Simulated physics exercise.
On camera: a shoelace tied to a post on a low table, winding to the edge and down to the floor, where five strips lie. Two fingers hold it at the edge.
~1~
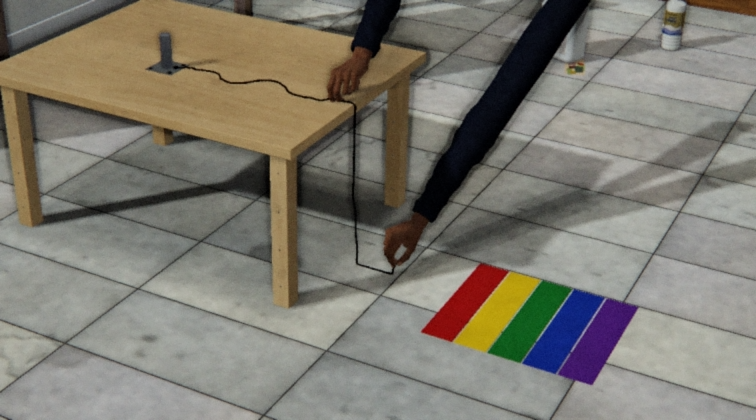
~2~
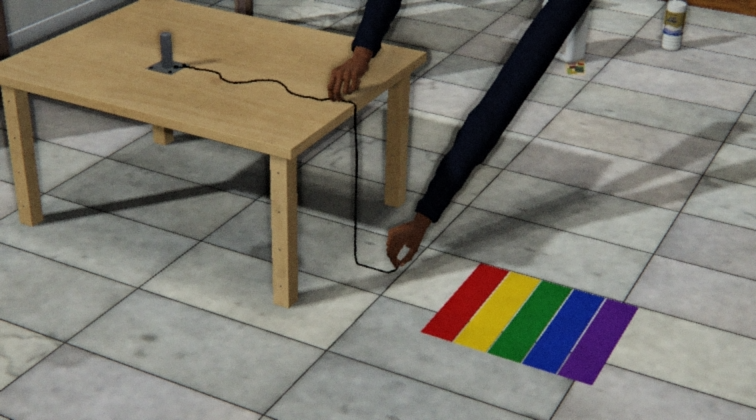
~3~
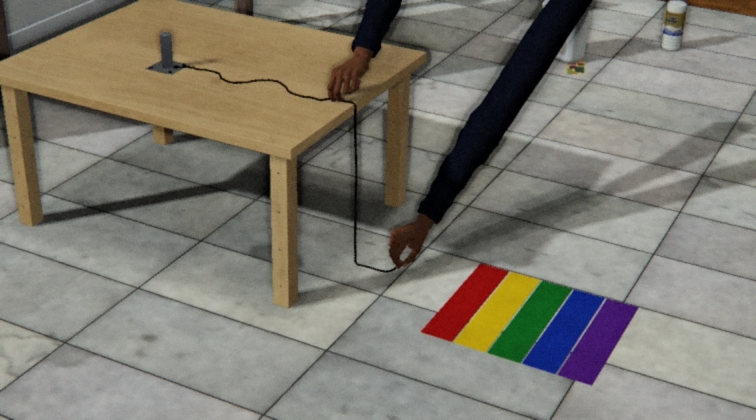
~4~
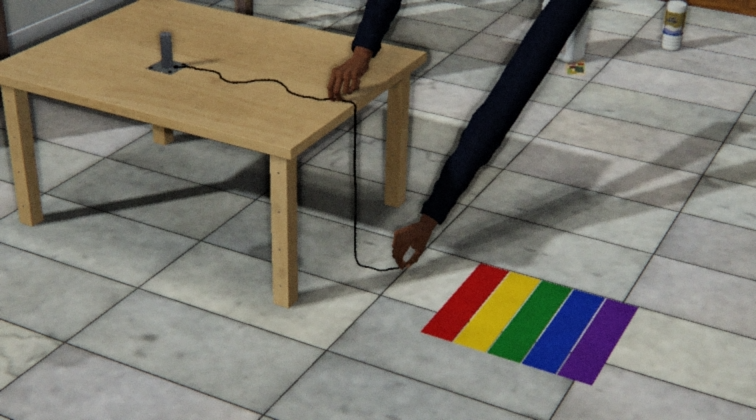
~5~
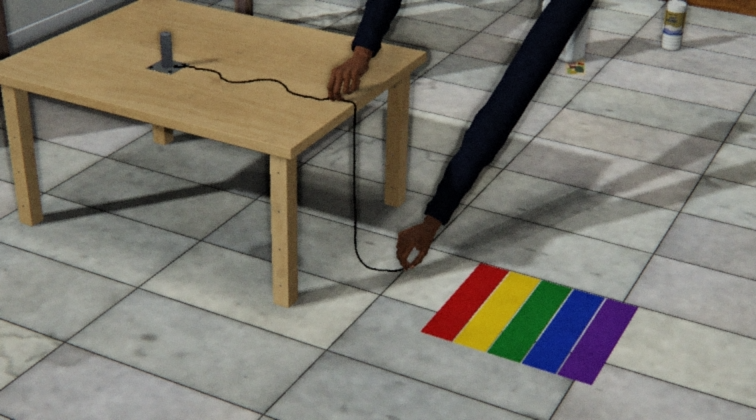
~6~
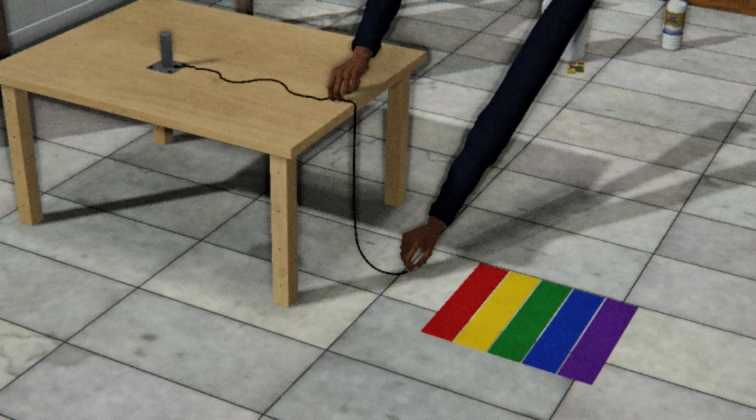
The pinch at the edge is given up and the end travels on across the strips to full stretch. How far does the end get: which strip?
It halts on the green strip.
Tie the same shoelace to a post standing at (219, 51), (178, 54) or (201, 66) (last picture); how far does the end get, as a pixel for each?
The places are (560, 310), (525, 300) and (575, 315).
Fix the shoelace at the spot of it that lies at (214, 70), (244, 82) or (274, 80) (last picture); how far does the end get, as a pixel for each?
In that order: (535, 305), (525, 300) and (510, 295).
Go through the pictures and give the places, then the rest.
The first frame shows end (396, 264); red (447, 323); yellow (480, 333); green (514, 343); blue (549, 354); purple (584, 365).
The second frame shows end (399, 264); shoelace through (204, 70) (255, 81) (305, 97) (355, 124) (356, 190) (355, 253).
The third frame shows end (401, 265).
The fourth frame shows end (405, 266); shoelace through (204, 70) (255, 81) (305, 97) (355, 124) (356, 190) (355, 253).
The fifth frame shows end (408, 267).
The sixth frame shows end (413, 268); shoelace through (204, 69) (255, 80) (305, 97) (355, 124) (354, 190) (362, 253).
Soon after, end near (475, 286); over red.
After that, end near (516, 298); over yellow.
At the stop, end near (539, 305); over green. Over green.
